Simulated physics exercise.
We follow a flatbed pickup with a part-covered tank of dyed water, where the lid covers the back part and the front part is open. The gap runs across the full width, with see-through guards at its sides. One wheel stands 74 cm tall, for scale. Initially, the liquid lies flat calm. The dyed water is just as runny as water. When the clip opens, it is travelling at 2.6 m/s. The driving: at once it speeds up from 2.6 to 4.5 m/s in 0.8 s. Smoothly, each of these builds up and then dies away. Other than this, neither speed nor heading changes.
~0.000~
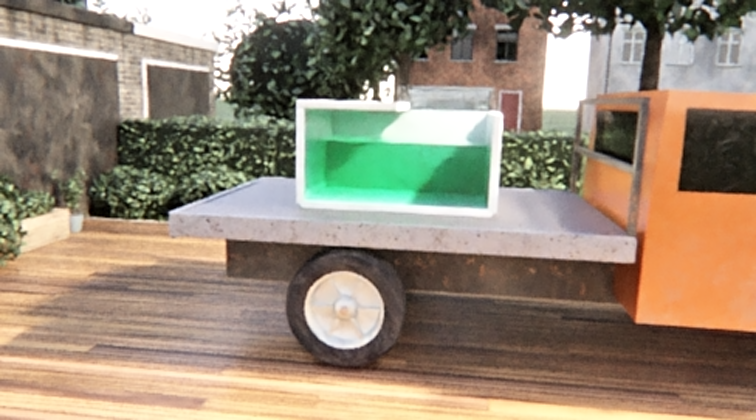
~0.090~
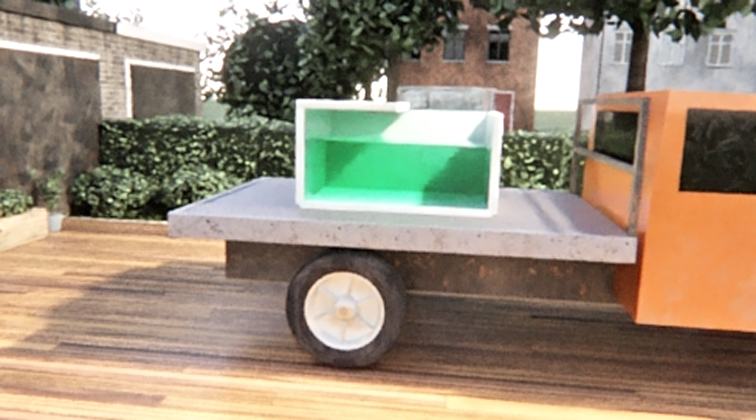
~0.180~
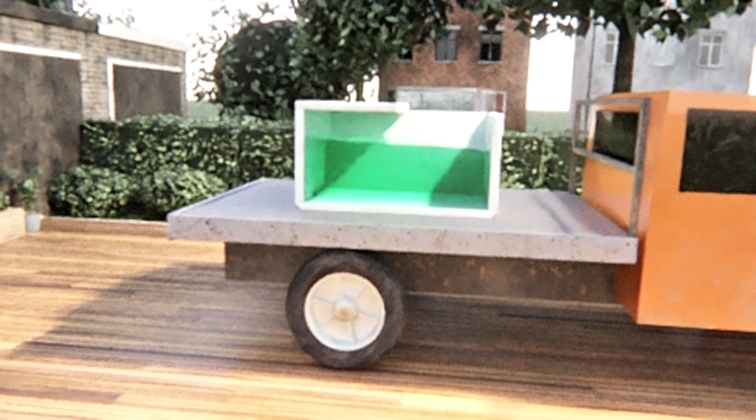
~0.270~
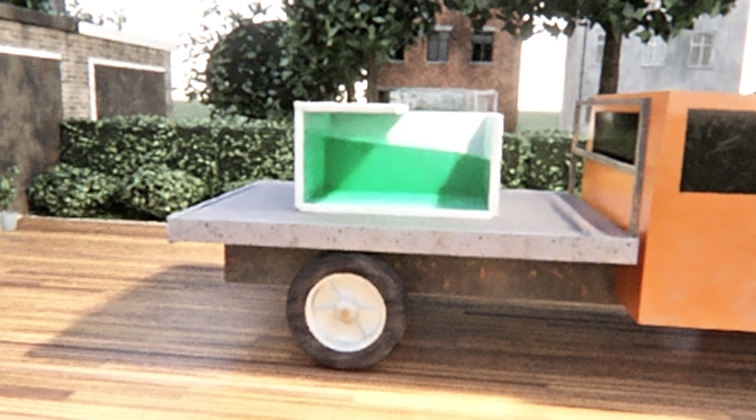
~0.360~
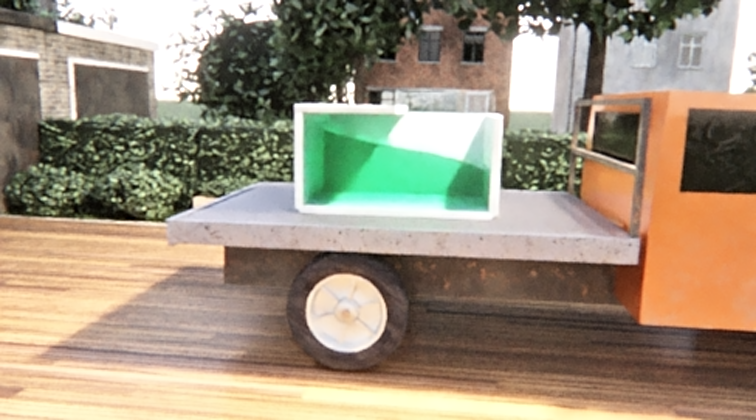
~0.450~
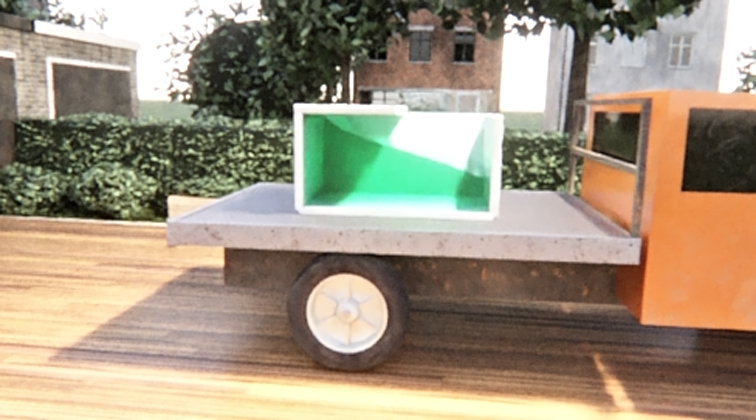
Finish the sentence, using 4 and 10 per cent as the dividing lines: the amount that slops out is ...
The amount that slops out is a minor one.
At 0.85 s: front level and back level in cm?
Approx. 22 cm front, approx. 54 cm back.
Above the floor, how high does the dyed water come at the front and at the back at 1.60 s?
Some 52 cm in front and some 26 cm behind.
After 0.85 s the surface stands 55 cm at the back and 22 cm at the front; all of it is still inside.
After 1.25 s the surface stands 35 cm at the back and 54 cm at the front; 1 per cent has gone, over the front.
After 1.60 s the surface stands 26 cm at the back and 52 cm at the front; 1 per cent has gone, over the front.
After 3.68 s 1 per cent has gone, over the front, 5 of 432 litres.
